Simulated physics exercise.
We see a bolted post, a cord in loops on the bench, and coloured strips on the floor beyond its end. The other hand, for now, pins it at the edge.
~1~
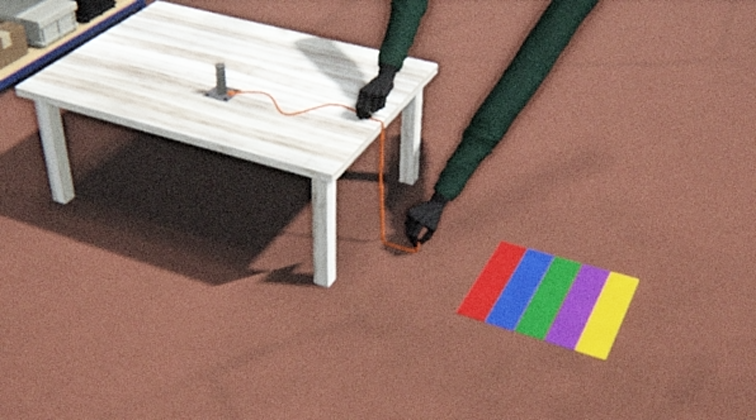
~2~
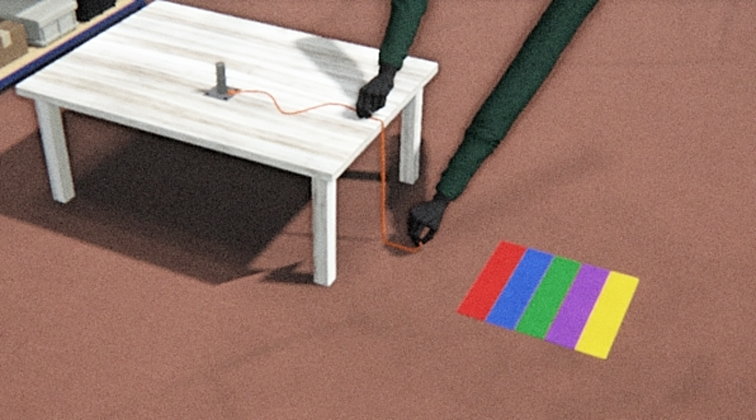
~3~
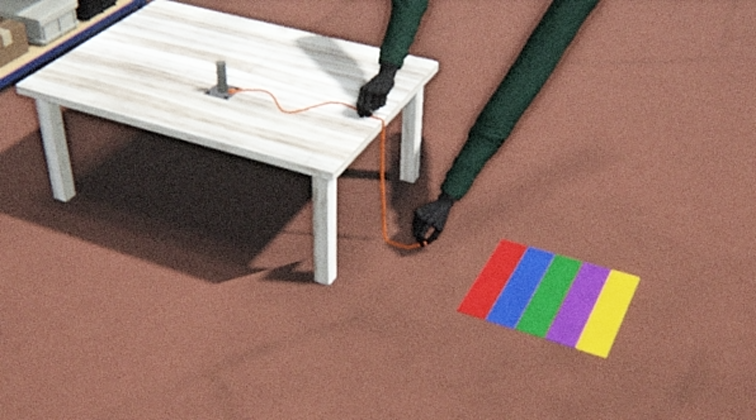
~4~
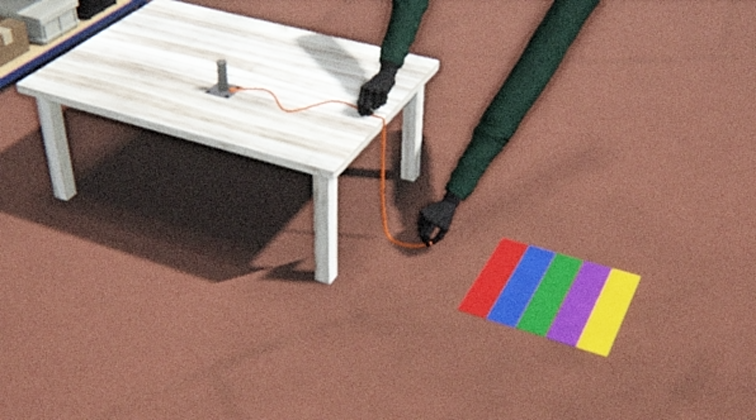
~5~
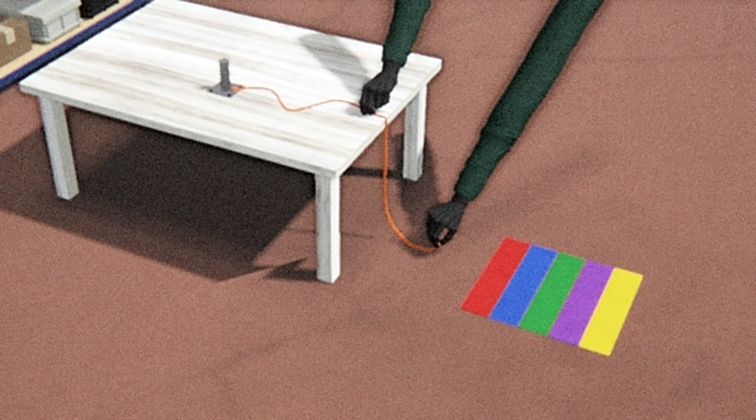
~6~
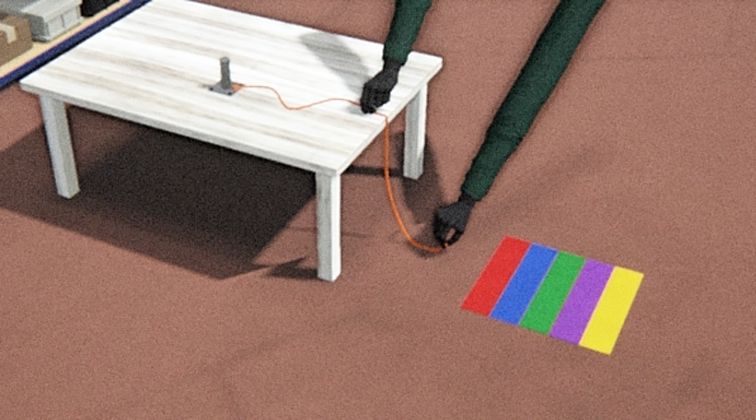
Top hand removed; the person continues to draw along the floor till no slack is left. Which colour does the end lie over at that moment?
It lies over green.
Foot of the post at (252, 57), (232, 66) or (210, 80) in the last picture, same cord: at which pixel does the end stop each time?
Roughly (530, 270), (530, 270) and (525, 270), try by try.
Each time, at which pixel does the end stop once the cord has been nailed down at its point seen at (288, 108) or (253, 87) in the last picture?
Try by try: (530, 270), (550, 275).
A little later, end near (506, 262); over red.
Next, end near (536, 271); over blue.
When it is tight, end near (554, 276); over green. It gets as far as the green strip.
